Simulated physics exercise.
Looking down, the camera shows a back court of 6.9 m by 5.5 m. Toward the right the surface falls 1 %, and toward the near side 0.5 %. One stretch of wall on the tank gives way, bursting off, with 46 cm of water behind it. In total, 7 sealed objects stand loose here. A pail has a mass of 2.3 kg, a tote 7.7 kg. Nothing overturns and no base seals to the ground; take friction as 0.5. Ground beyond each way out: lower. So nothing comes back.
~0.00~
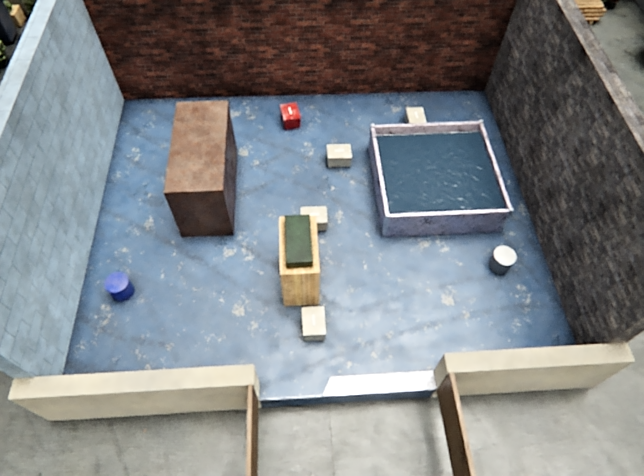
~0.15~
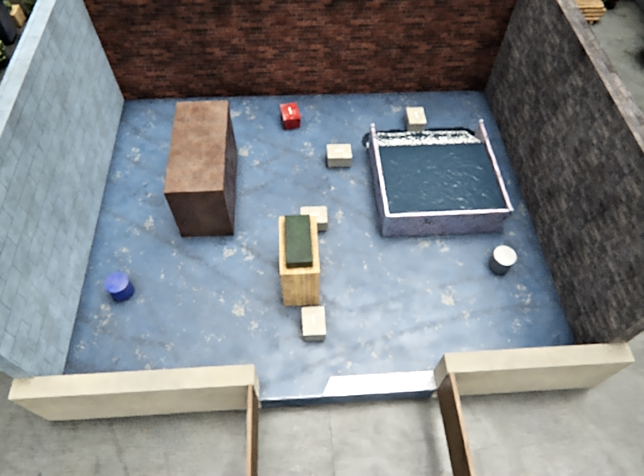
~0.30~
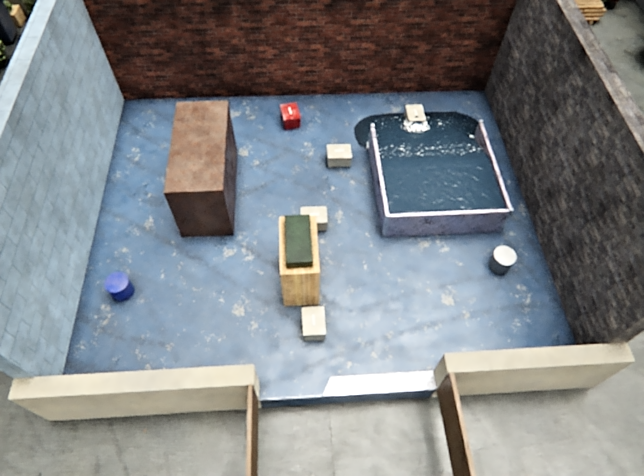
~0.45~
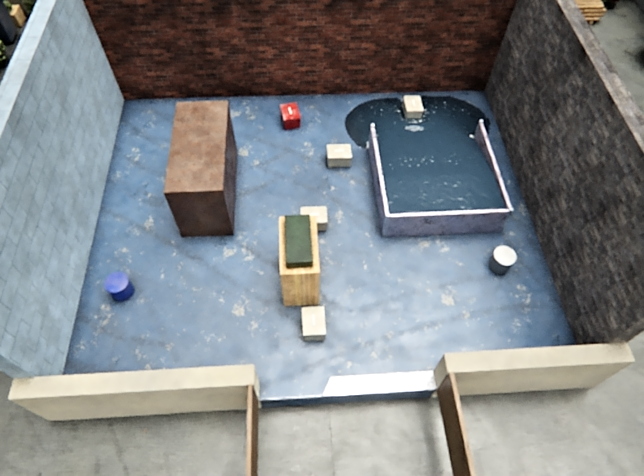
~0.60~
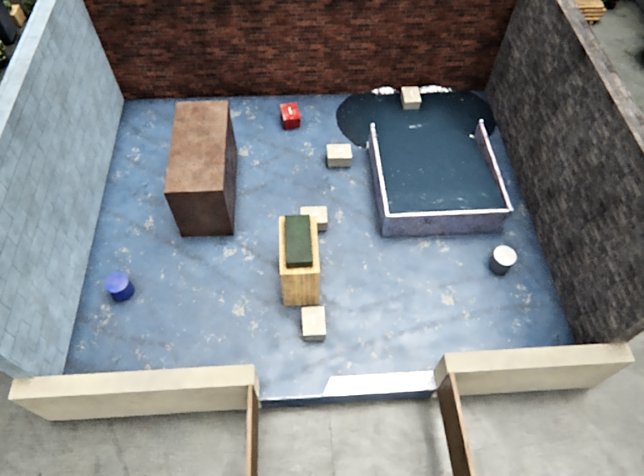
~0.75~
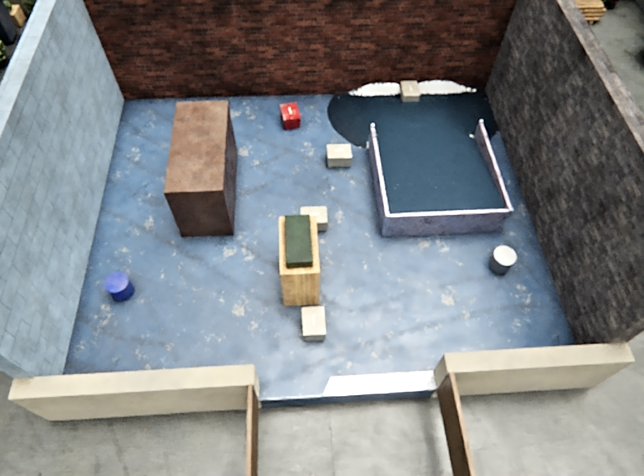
Water bursting from the back of a walled tank, pushing a pale block toward the brick wall and spreading across the blue floor.
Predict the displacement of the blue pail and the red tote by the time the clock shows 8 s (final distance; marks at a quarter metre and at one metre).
Here's my call: The blue pail gets pushed a bit while the red tote is pushed a long way.
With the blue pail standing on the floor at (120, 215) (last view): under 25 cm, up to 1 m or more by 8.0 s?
From that spot, it is pushed far off.
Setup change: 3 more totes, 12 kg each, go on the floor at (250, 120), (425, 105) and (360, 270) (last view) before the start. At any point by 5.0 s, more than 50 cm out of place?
Taking them in the order given: Exceeds it, exceeds it and falls short.
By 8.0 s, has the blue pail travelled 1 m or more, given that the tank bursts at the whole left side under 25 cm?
In that case the blue pail travels far.
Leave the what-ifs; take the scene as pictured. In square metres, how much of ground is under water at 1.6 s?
Some 8.5 m2 of it.
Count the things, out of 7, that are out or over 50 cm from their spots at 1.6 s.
By then the count is 1.
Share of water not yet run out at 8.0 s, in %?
About 98 in a hundred parts of the water.
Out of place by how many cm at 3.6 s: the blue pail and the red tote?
By then roughly 0 cm and 140 cm, respectively.
After 1.6 s the blue pail is near (116, 282), 0.0 m from its start, aground; the red tote is near (290, 111), 0.0 m from its start, aground; 0 of 7 are out; 1 afloat.
After 3.6 s the blue pail is near (116, 282), 0.0 m from its start, aground; the red tote is near (249, 163), 1.4 m from its start, aground; 0 of 7 are out; 1 afloat.
After 5.6 s the blue pail is near (117, 284), 0.0 m from its start, aground; the red tote is near (253, 229), 2.6 m from its start, aground; 0 of 7 are out; 0 afloat.
After 8.0 s the blue pail is near (123, 318), 0.6 m from its start, aground; the red tote is near (253, 229), 2.6 m from its start, aground; 0 of 7 are out; 0 afloat.
